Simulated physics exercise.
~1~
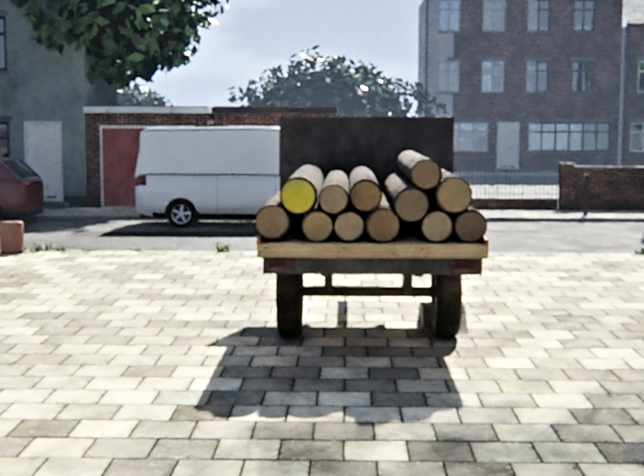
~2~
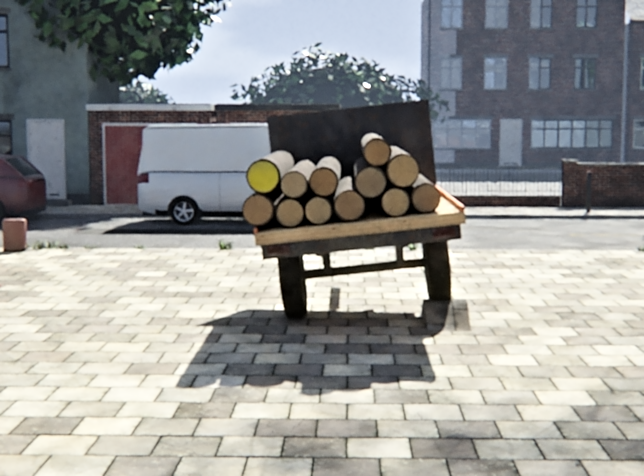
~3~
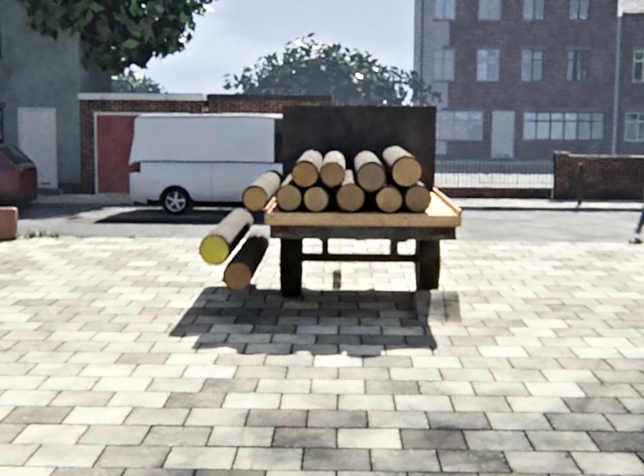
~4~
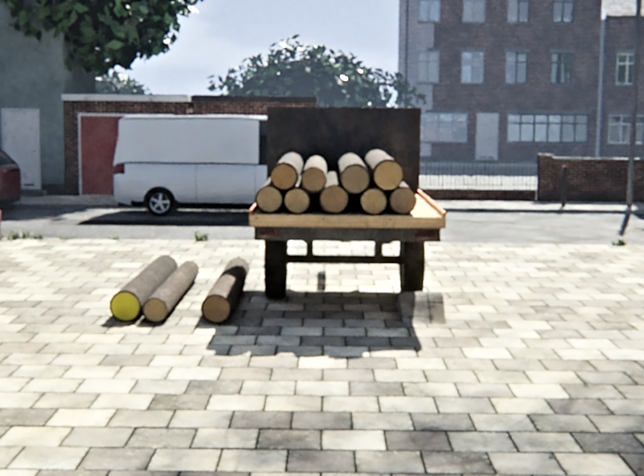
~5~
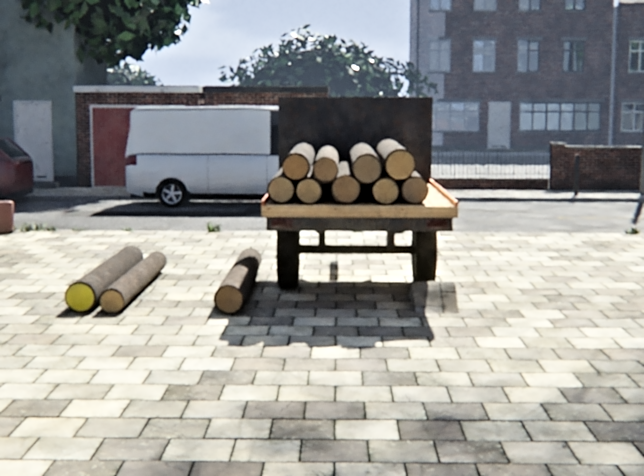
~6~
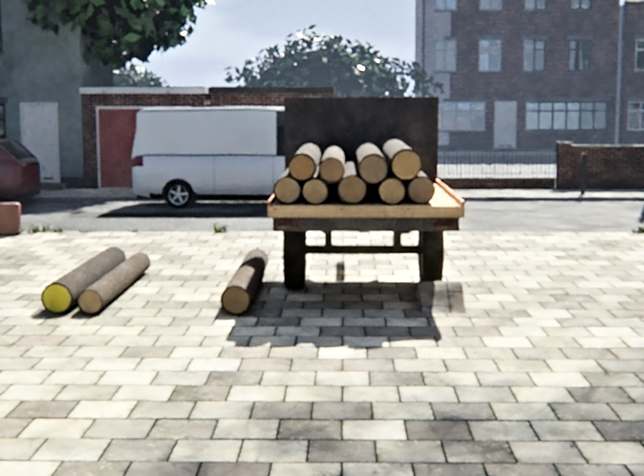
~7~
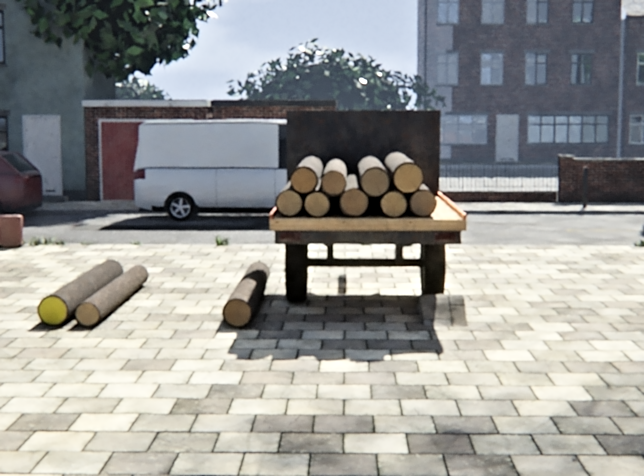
A flat trailer stacked with logs tilted to the left and levelled out again, and the yellow-ended log and two others dropped off its left side onto the paving, where they came to rest while the remaining logs stayed piled on top.
